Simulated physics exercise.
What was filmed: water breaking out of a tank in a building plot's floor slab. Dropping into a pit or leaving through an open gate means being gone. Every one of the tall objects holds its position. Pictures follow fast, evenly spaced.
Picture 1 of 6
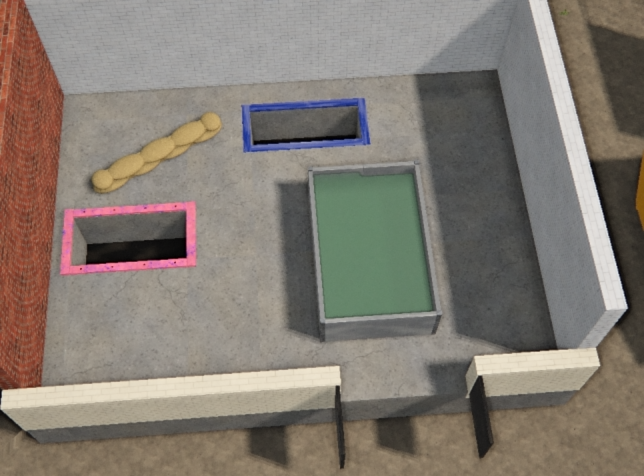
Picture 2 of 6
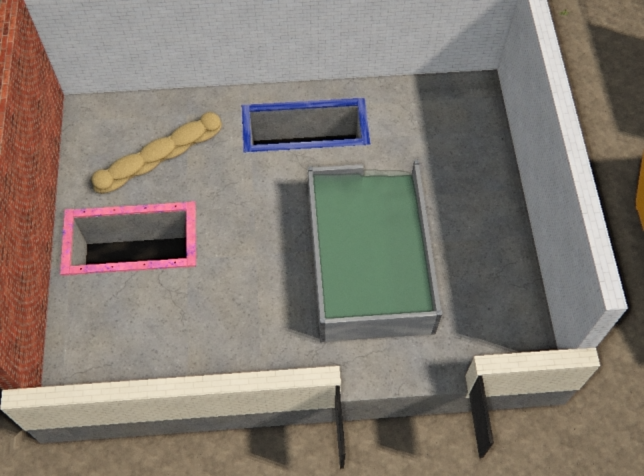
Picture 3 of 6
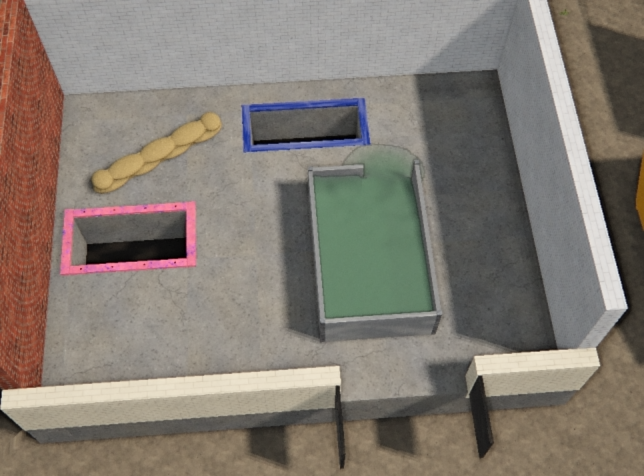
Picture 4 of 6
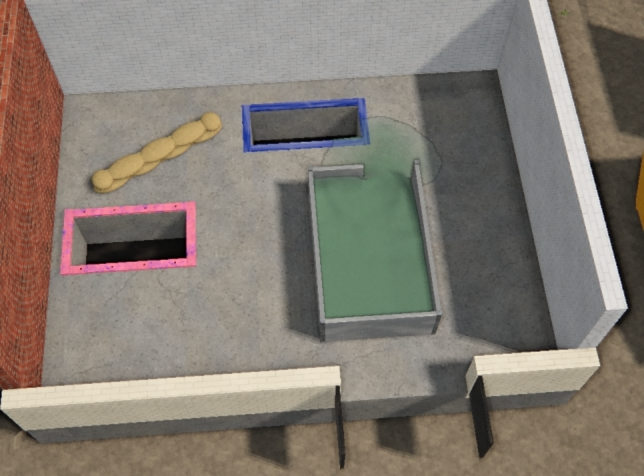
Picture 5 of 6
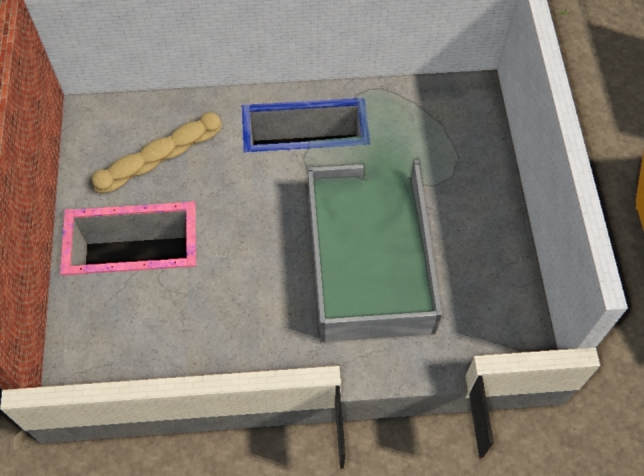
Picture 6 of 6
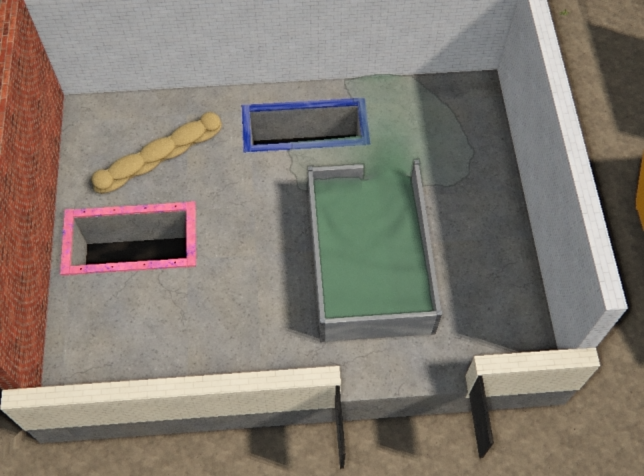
Green water sits still in a gray tank on a walled concrete slab, near a blue-framed pit, a pink-framed pit and a braided tan object. A gap opens in the tank's far side, and water pours out, spreading thinly toward the back wall and alongside the blue-framed pit.
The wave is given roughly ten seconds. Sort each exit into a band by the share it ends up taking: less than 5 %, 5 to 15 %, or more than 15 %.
Bands: Gate: 5 to 15 %; pink pit: Less than 5 %; blue pit: More than 15 %.
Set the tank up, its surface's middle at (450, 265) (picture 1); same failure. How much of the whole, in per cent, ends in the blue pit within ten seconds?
Share for the blue pit - 45 in a hundred.
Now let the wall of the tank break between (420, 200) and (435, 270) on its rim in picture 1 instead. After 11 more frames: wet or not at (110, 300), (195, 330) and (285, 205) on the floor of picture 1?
Point 1: Unwetted; point 2: Unwetted; point 3: Unwetted.
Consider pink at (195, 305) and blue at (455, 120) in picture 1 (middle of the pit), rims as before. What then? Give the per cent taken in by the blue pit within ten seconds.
Blue: 50 %.
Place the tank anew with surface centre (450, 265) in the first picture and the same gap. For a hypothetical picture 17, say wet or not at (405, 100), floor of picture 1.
There: Wet.
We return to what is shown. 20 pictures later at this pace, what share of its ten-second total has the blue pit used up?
I'd put it at about 45 per cent.
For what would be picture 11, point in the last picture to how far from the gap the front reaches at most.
By then the tip should be at about (496, 78).
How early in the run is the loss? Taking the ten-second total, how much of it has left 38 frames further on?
About 65 per cent.
A moment on, water covers 15 % of the floor; the gate 0 %, the pink pit 0 %, the blue pit 5 %.
Next, water covers 20 % of the floor; the gate 0 %, the pink pit 0 %, the blue pit 10 %.
Then, water covers 30 % of the floor; the gate 0 %, the pink pit 0 %, the blue pit 16 %.
Later, water covers 45 % of the floor; the gate 2 %, the pink pit 0 %, the blue pit 25 %.
In the end, water covers 55 % of the floor; the gate 7 %, the pink pit 0 %, the blue pit 35 %.
